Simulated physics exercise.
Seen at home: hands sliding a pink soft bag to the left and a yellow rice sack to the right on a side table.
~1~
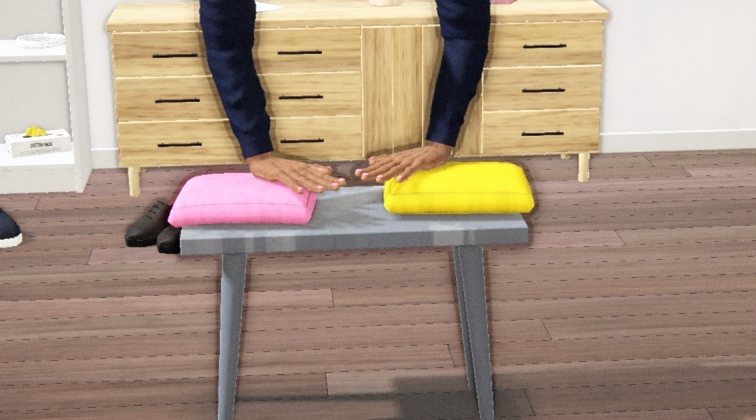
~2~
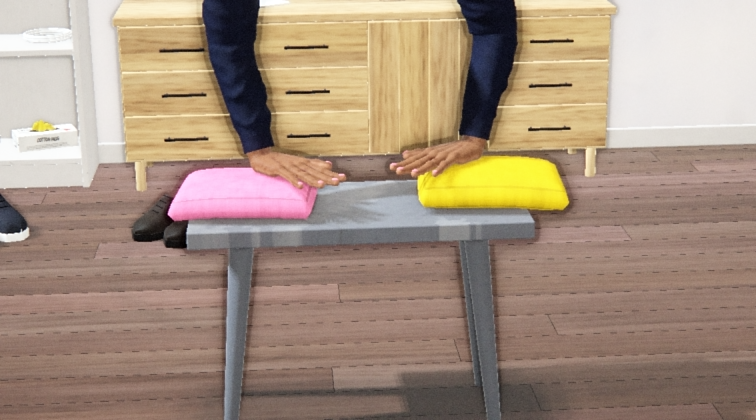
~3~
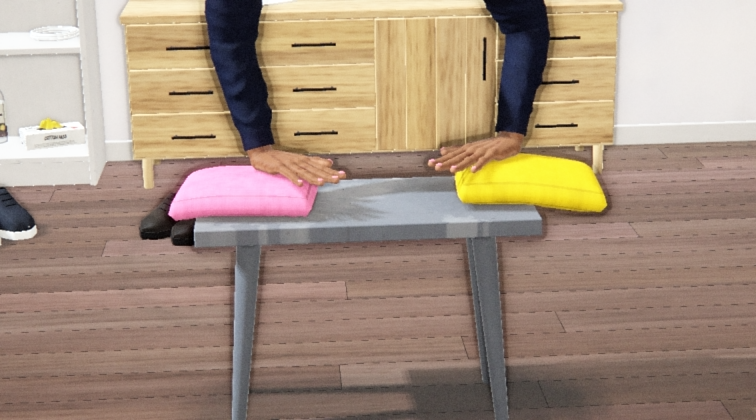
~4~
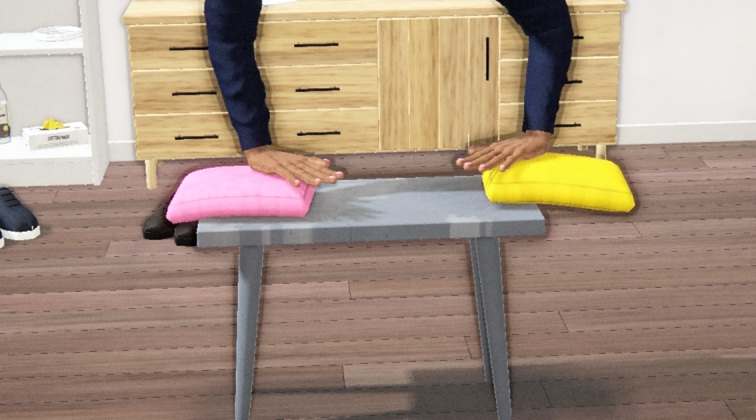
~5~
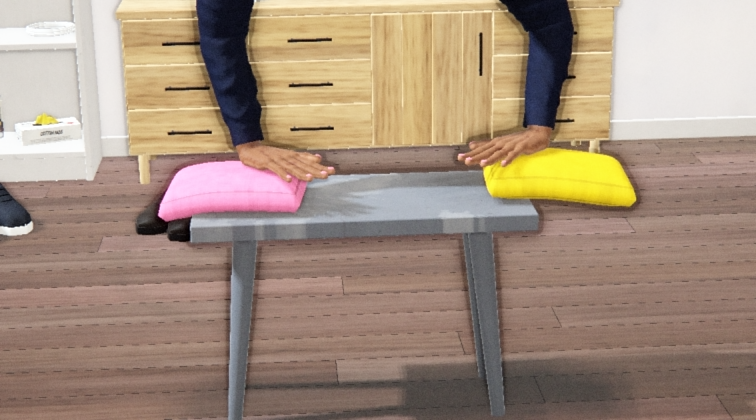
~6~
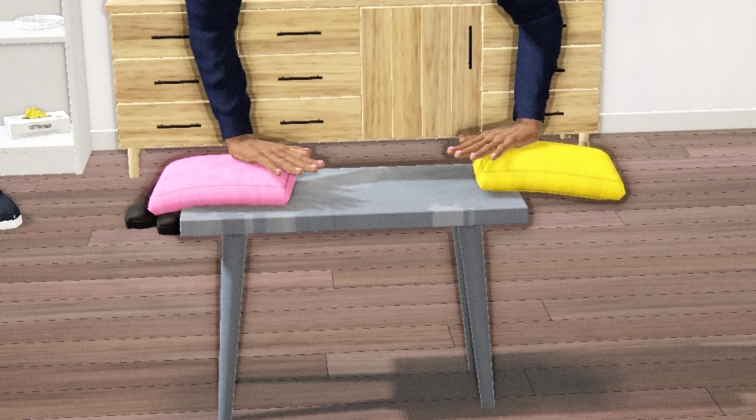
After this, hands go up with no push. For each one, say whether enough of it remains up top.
Pink soft bag: Remains up top; yellow rice sack: Falls off.
Then, 0.40 s later than the last view, soft bag at rest; rice sack on the floor near (564, 323).
Then, 0.70 s later than the last view, soft bag at rest; rice sack on the floor near (659, 352).
Finally, soft bag at rest; rice sack on the floor near (665, 359). The pink soft bag stays up there and the yellow rice sack tips over and falls.
